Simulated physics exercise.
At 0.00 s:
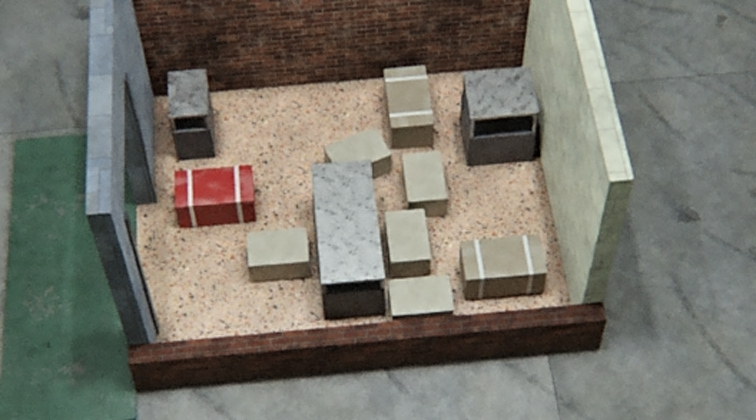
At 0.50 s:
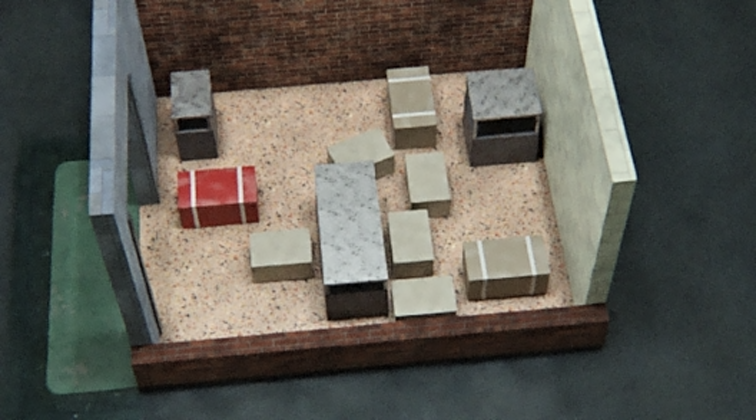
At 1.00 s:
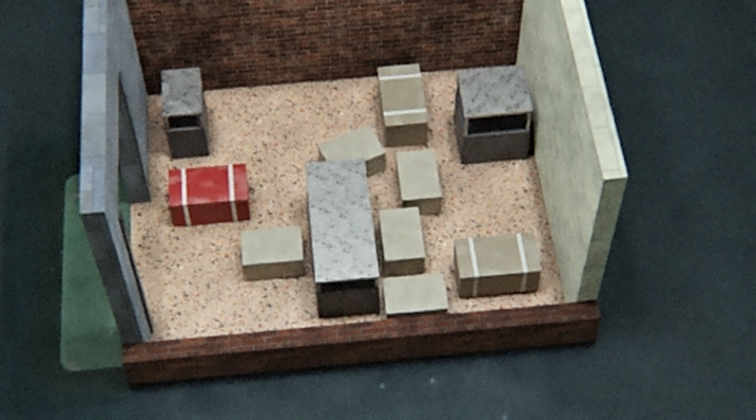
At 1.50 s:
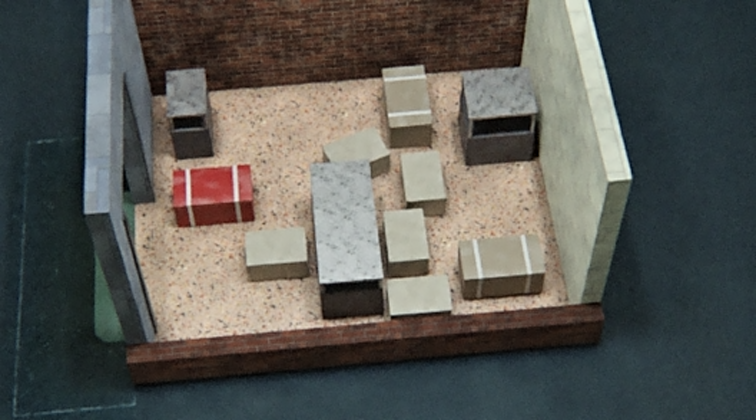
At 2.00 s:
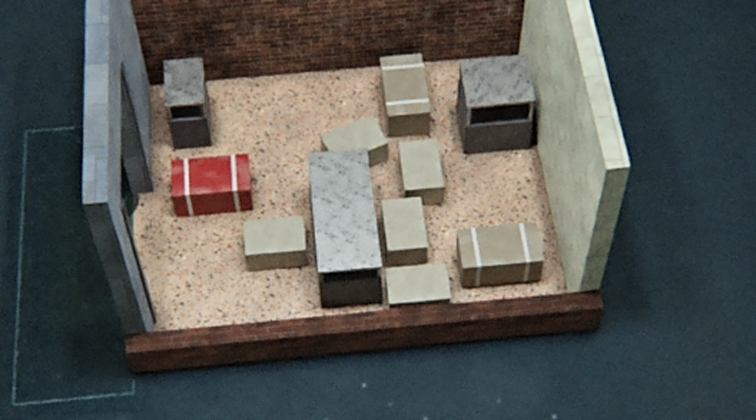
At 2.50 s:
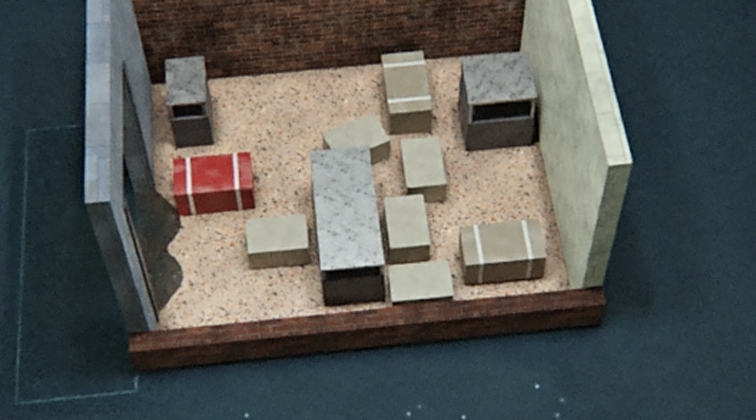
Dark water spreads over the grey paving around a small roofless store and gradually covers the green patch at left, then creeps through the left doorway onto the speckled floor, while the red trunk, crates and counters stay put.
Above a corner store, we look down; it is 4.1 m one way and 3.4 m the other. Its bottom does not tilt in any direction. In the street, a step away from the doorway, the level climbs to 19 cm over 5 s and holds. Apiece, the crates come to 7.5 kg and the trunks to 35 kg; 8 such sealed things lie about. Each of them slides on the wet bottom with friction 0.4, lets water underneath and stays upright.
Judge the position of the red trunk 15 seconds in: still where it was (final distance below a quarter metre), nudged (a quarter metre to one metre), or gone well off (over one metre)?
Result: A long trip.
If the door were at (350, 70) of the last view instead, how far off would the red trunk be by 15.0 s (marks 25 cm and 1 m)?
So the red trunk is slightly displaced by then.
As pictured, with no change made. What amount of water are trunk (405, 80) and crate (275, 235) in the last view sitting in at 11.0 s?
About 10 and 12 cm.
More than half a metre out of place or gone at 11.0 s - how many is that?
The number comes to 2.
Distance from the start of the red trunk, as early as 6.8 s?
Shift by then: About 10 cm.
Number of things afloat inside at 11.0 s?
Count: 7.
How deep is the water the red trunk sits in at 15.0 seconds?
Depth approx. 16 cm.
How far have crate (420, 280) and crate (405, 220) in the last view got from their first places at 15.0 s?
In that order: 60 cm, 30 cm.
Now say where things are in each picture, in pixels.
In the first picture, the red trunk at (214, 186), on the bottom; water covers 0.0 m2; 0 of 8 have shifted.
In the second picture, the red trunk at (217, 187) rests on the ground; water covers 0.0 m2; 0 of 8 have shifted.
In the third picture, the red trunk at (208, 184) rests on the ground; water covers 0.0 m2; 0 of 8 have shifted.
In the fourth picture, the red trunk at (212, 185), on the bottom; water covers 0.0 m2; 0 of 8 have shifted.
In the fifth picture, the red trunk at (210, 175), on the bottom; 0.0 m2 under water; 0 of 8 have shifted.
In the sixth picture, the red trunk at (212, 173), on the bottom; water covers 0.2 m2; 0 of 8 have shifted.
After 3.5 s the red trunk is near (212, 173), 0.0 m from its start, aground; 0 afloat.
After 6.8 s the red trunk is near (221, 168), 0.1 m from its start, aground; 1 afloat.
After 11.0 s the red trunk is near (334, 76), 1.7 m from its start, afloat; 7 afloat.
After 15.0 s the red trunk is near (392, 76), 2.2 m from its start, afloat; 8 afloat.
